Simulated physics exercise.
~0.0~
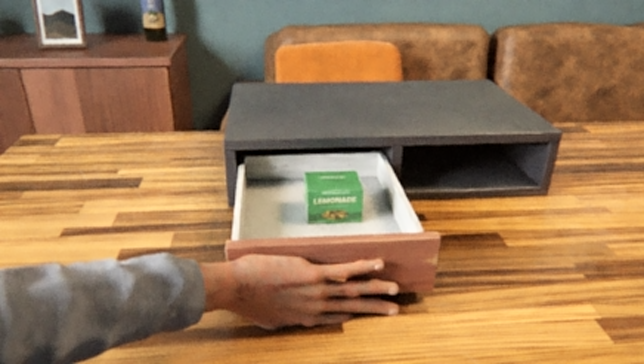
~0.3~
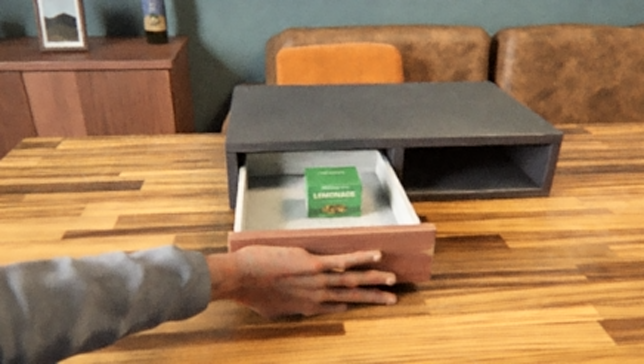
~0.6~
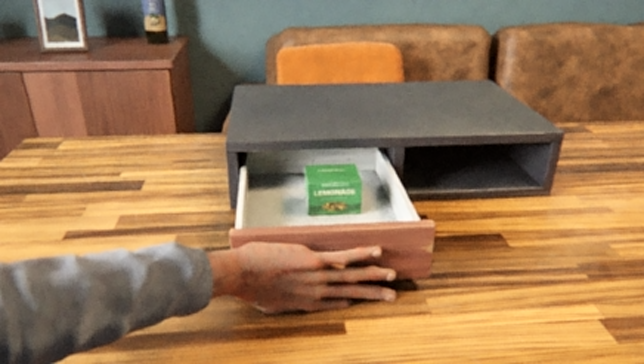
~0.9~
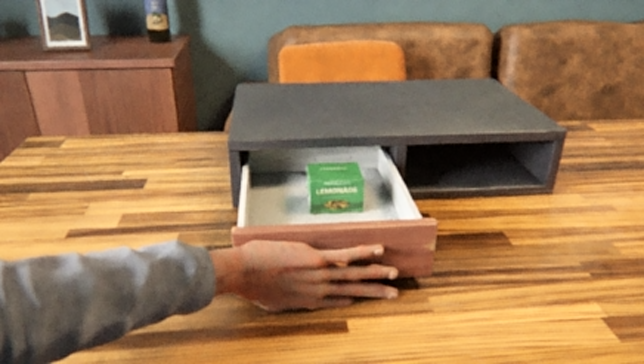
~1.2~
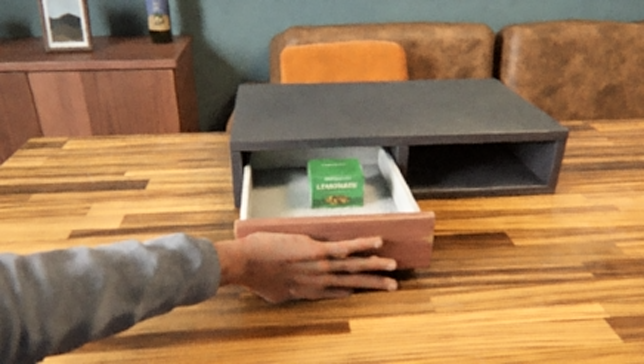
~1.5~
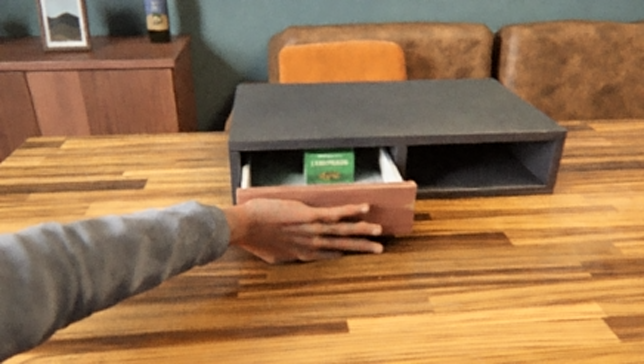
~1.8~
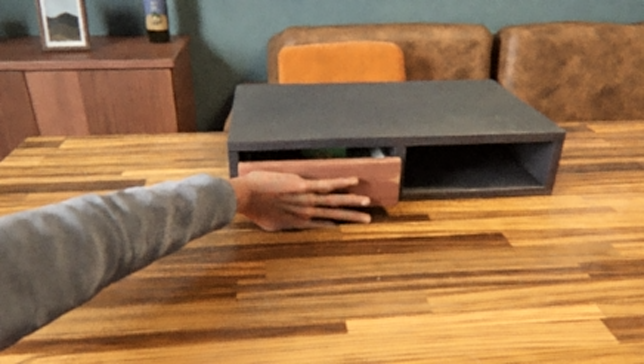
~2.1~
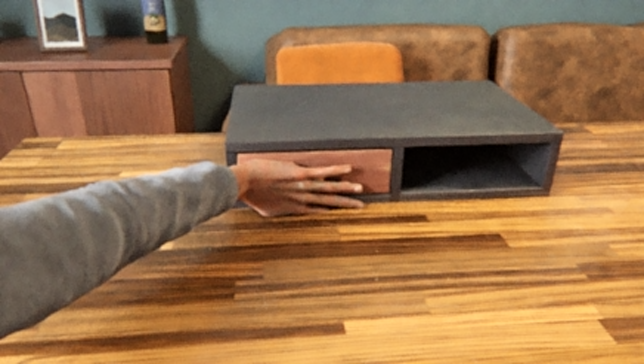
The clip shows a hand resting against the front of an open drawer holding a green carton, set in a dark chest on a wooden table. The hand pushes the drawer inward, the carton disappears from view, and the drawer shuts flush.
